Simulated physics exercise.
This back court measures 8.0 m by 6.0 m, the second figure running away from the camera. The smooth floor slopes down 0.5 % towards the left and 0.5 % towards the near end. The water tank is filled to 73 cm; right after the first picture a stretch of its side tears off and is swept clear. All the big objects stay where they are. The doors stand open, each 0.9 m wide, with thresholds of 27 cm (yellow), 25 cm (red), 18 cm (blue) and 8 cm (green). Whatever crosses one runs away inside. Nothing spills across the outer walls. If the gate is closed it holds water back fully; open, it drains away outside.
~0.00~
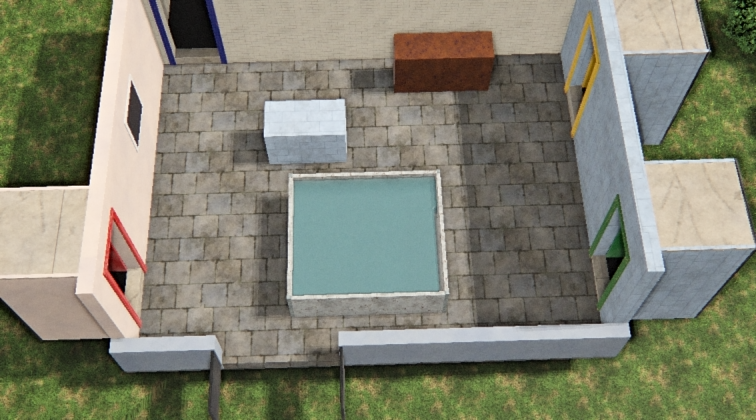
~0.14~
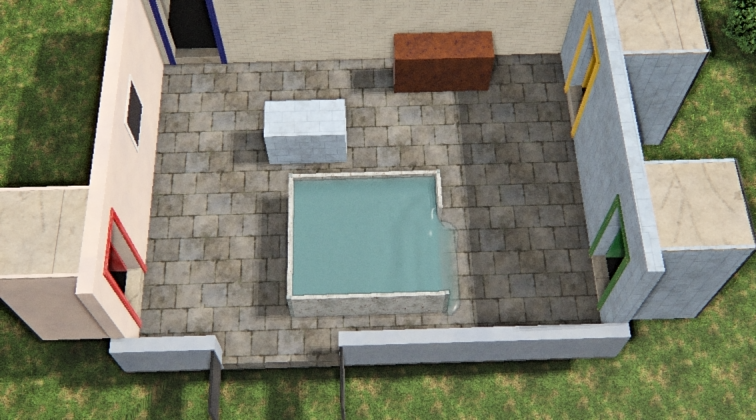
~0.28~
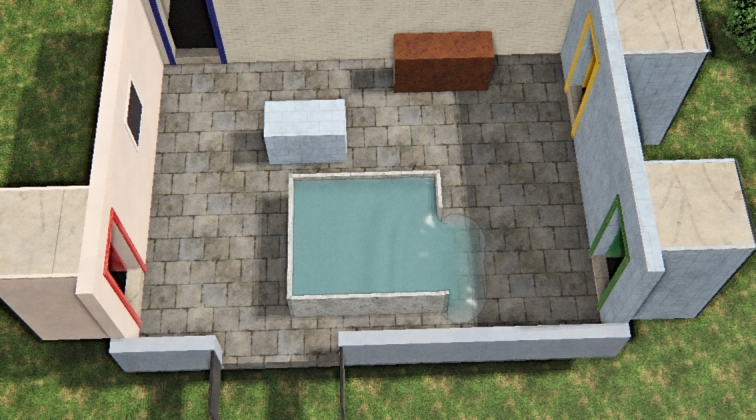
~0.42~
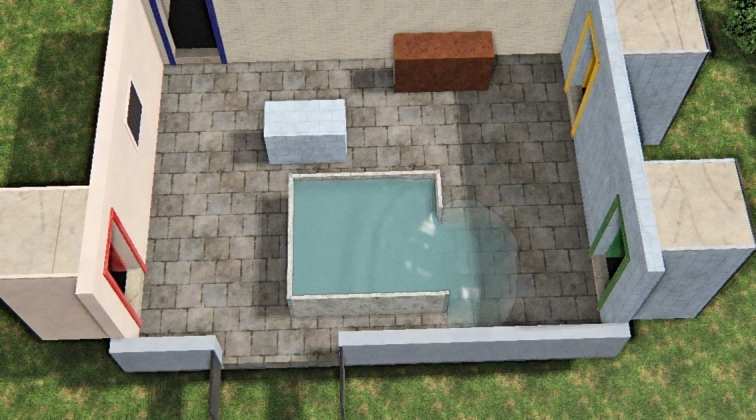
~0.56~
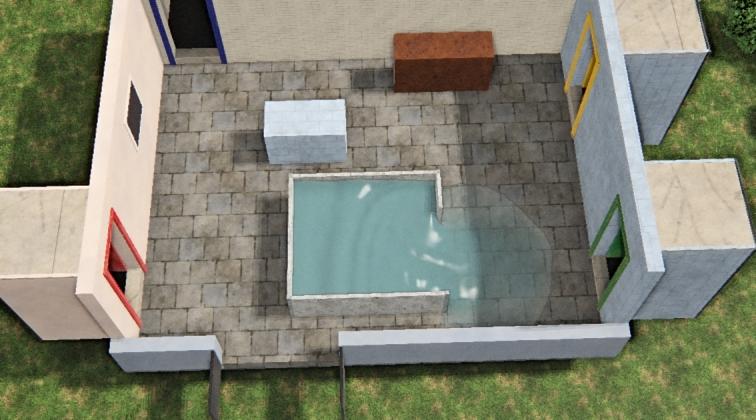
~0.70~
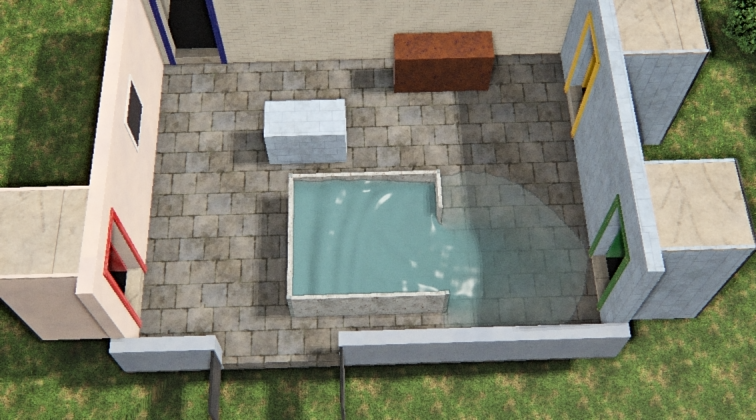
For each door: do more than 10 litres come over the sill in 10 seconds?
Door by door: At the yellow door it keeps below the limit; at the red door it keeps below the limit; at the blue door it stays under the limit; at the green door it passes the limit.
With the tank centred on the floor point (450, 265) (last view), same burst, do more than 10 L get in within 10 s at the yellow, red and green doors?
Then: Yellow not over, red under, green past it.
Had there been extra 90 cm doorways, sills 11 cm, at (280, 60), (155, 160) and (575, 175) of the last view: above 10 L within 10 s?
In that order: Not over, not over, over.
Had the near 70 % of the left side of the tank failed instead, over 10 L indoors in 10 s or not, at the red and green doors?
Against that limit: Red past it, green not over.
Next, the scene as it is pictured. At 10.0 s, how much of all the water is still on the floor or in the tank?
About 76 per cent.
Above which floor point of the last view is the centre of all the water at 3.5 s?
Near (461, 239).
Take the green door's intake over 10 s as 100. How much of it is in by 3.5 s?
About 70 per cent.
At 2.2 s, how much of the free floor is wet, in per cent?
About 25 per cent.
After 1.4 s water covers 20 % of the floor and is deepest (52 cm) near (592, 338); yellow door not reached, red door not reached, blue door not reached, green door 23 cm at the sill, 100 L in.
After 2.2 s water covers 25 % of the floor and is deepest (50 cm) near (601, 328); yellow door 8 cm at the sill, 0 L in, red door not reached, blue door not reached, green door 41 cm at the sill, 297 L in.
After 3.5 s water covers 35 % of the floor and is deepest (30 cm) near (592, 270); yellow door 9 cm at the sill, 0 L in, red door not reached, blue door not reached, green door 30 cm at the sill, 583 L in.
After 6.0 s water covers 65 % of the floor and is deepest (22 cm) near (559, 108); yellow door 16 cm at the sill, 0 L in, red door not reached, blue door not reached, green door 19 cm at the sill, 769 L in.
After 10.0 s water covers 90 % of the floor and is deepest (14 cm) near (355, 138); yellow door 11 cm at the sill, 0 L in, red door 5 cm at the sill, 0 L in, blue door 11 cm at the sill, 0 L in, green door 9 cm at the sill, 844 L in.
